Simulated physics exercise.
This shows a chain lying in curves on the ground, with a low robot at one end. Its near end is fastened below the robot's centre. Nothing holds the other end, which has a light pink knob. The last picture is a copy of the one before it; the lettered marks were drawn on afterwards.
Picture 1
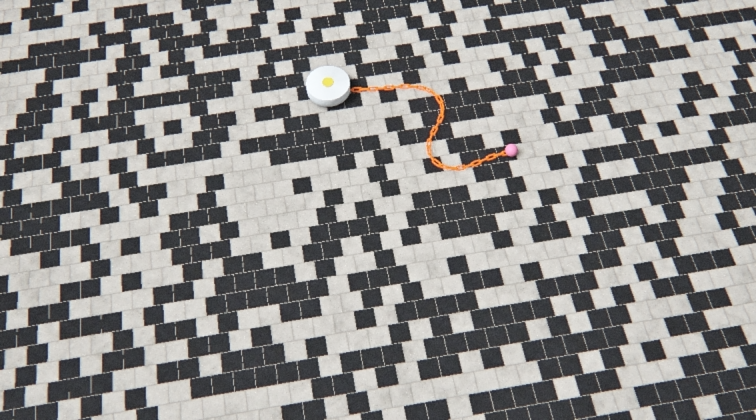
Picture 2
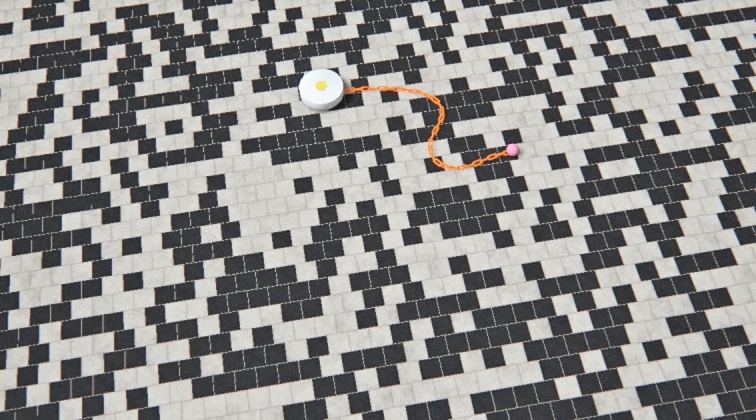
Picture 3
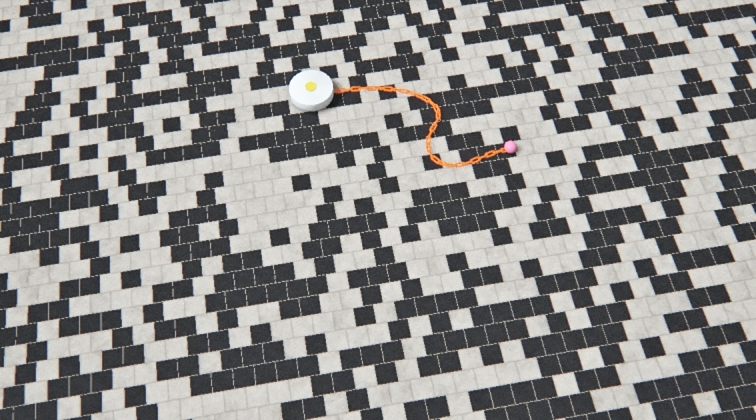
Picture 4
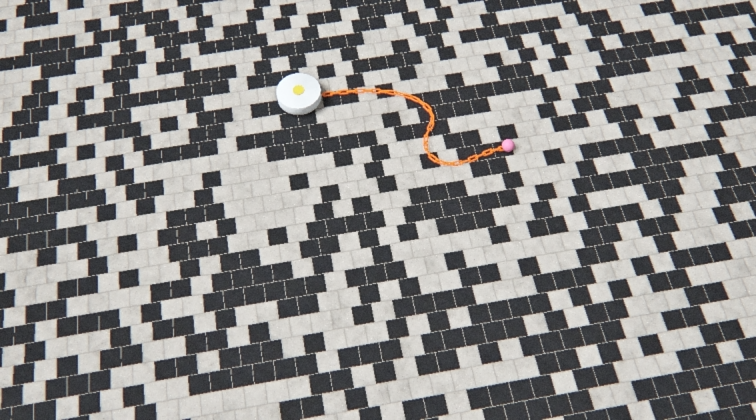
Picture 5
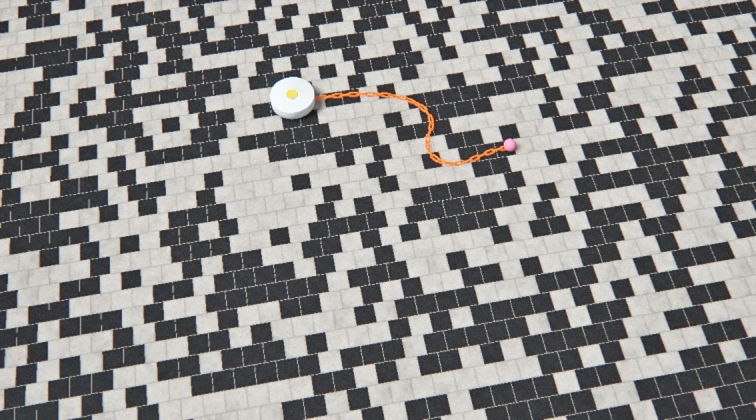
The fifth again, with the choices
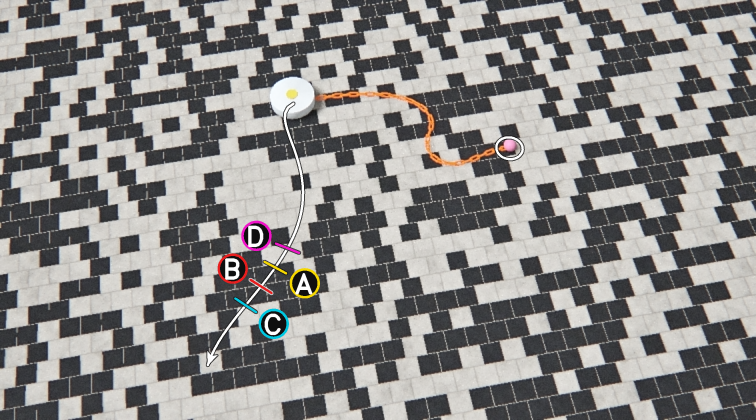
At first, a low white robot with a yellow dot sits at the upper middle of a black-and-white tiled floor, an orange chain curving rightward from it to a light pink knob. The robot then slides steadily left and slightly down, drawing out the chain's near section, while the knob barely shifts.
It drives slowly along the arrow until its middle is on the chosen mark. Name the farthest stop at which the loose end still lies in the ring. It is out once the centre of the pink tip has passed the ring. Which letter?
Stop at B.
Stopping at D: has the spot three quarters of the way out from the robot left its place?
No.
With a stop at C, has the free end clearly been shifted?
Yes.
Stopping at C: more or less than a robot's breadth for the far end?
Less.
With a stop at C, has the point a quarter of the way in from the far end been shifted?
Yes.
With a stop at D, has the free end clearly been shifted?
No.
On the marked copy, A at (275, 268); B at (261, 286); C at (246, 305); D at (288, 248); the ring at (509, 148); the route from (294, 104) via (295, 232) to (208, 365).
Following B. Soon after the start, robot (297, 157), middle of the chain (413, 116), free end (510, 145).
Later, robot (295, 226), middle of the chain (393, 135), free end (510, 145).
In the end, robot (260, 283), middle of the chain (372, 189), free end (505, 146); the free end is still in its ring.
As for the rest, A is safe but short; C drags the free end to (488, 150); D is safe but short.
